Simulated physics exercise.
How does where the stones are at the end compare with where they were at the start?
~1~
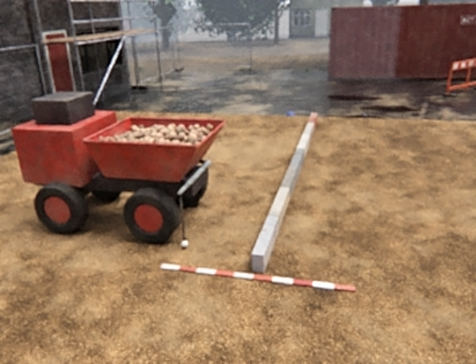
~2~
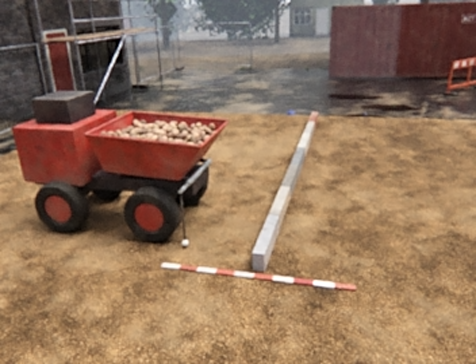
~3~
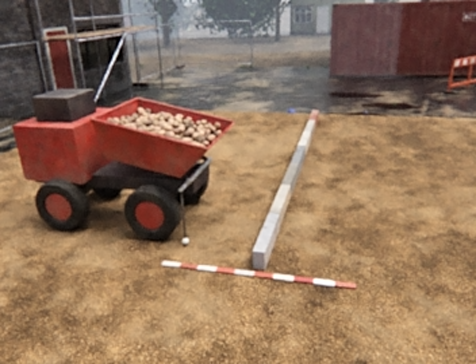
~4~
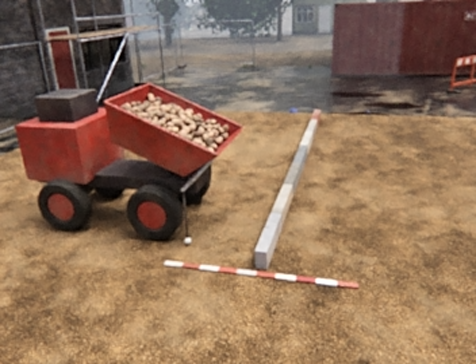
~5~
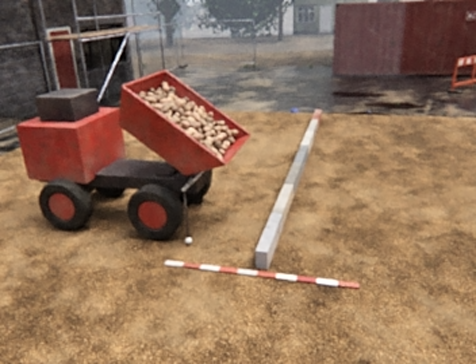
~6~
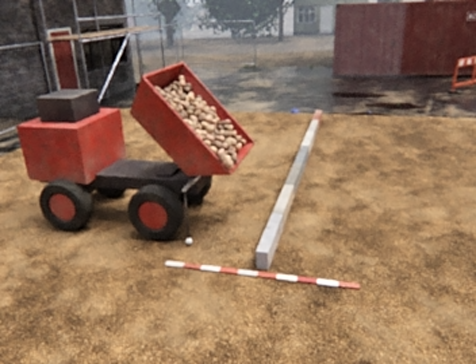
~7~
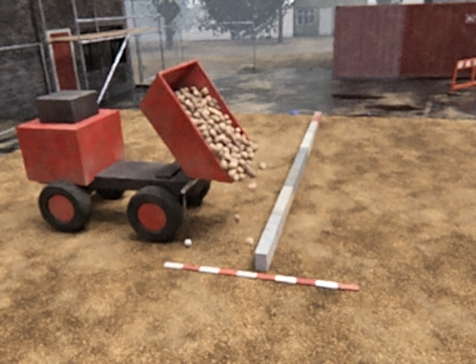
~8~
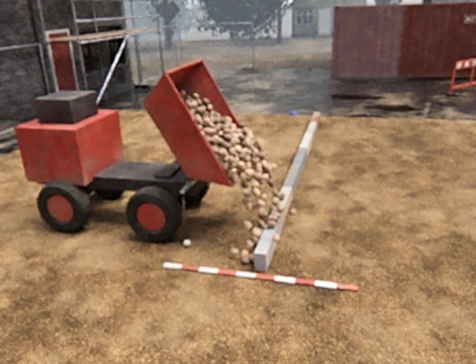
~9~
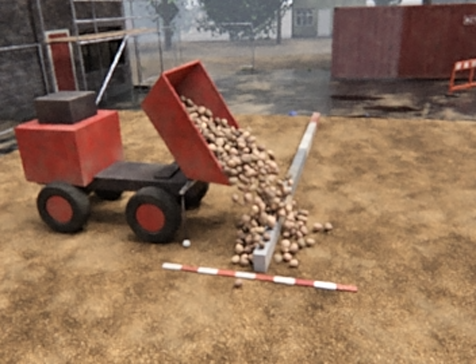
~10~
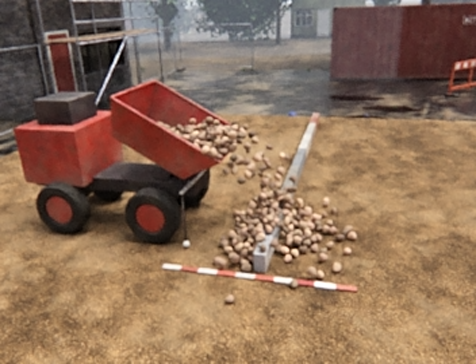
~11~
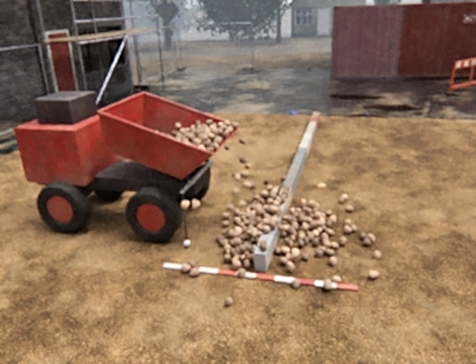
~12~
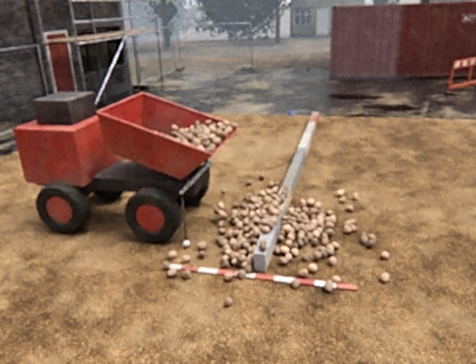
At the start the stones were piled in the dumper's red skip. By the end many of them lay on the ground to the right, scattered on both sides of the pale kerb, while the rest were still in the tilted skip.
A red dumper raised its skip and tipped rounded stones onto the sandy ground, where they spilled around and over a pale kerb. The skip then lowered partway and stayed tilted, with many stones still inside and the rest scattered below.
